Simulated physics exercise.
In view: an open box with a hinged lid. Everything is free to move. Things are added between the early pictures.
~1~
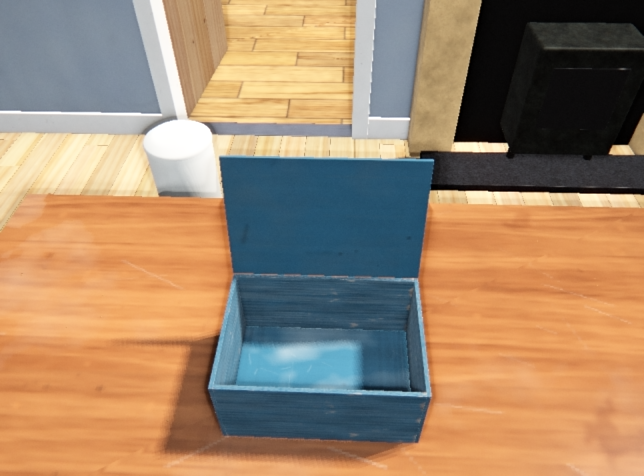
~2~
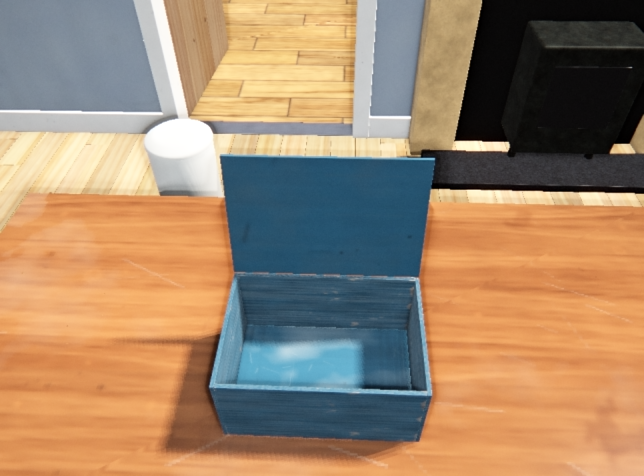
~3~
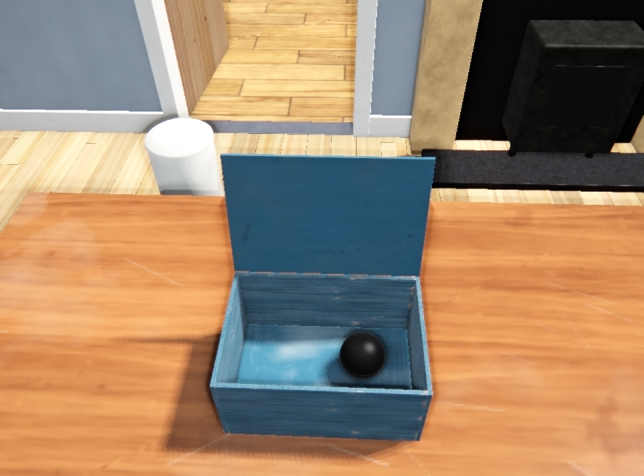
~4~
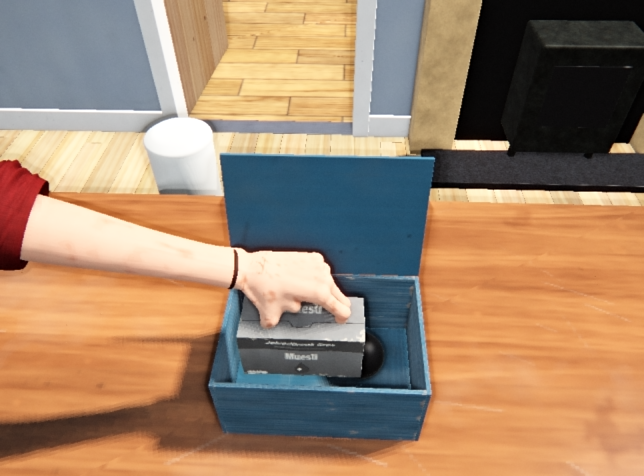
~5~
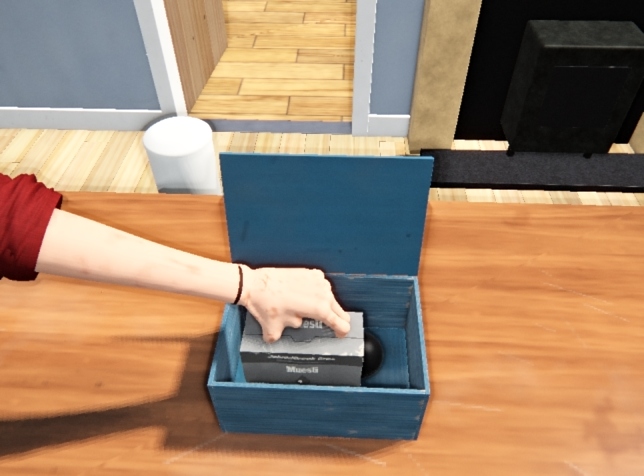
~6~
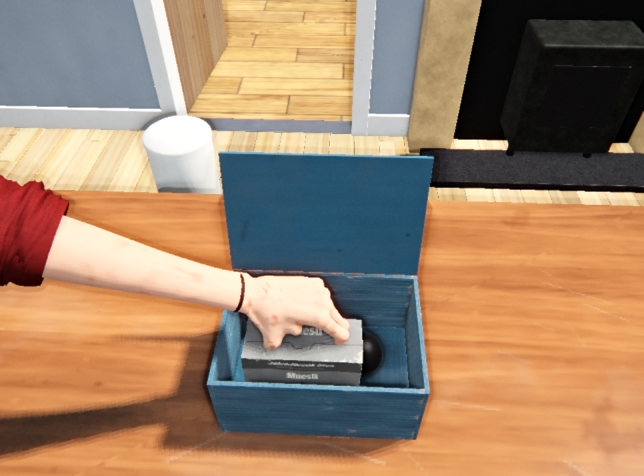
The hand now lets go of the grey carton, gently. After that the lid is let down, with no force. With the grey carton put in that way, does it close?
As it turns out, it shuts flat.
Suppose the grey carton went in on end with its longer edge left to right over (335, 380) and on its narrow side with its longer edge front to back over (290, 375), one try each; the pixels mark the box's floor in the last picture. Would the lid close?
First, it closes; second, it closes.
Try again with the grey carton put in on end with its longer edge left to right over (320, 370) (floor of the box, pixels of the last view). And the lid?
Then it shuts flat.
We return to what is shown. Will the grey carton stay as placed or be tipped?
It keeps its pose.
Then, 1.10 s past the last view, lid starting down; grey carton displaced a little near (323, 382); black ball displaced about its own width.
Then, 1.80 s past the last view, lid 40° above the rim; grey carton displaced a little near (323, 382); black ball displaced about its own width.
Finally, lid shut; moved from the start, black ball and grey carton. Final places as the last picture's camera would see them, grey carton near (323, 382).
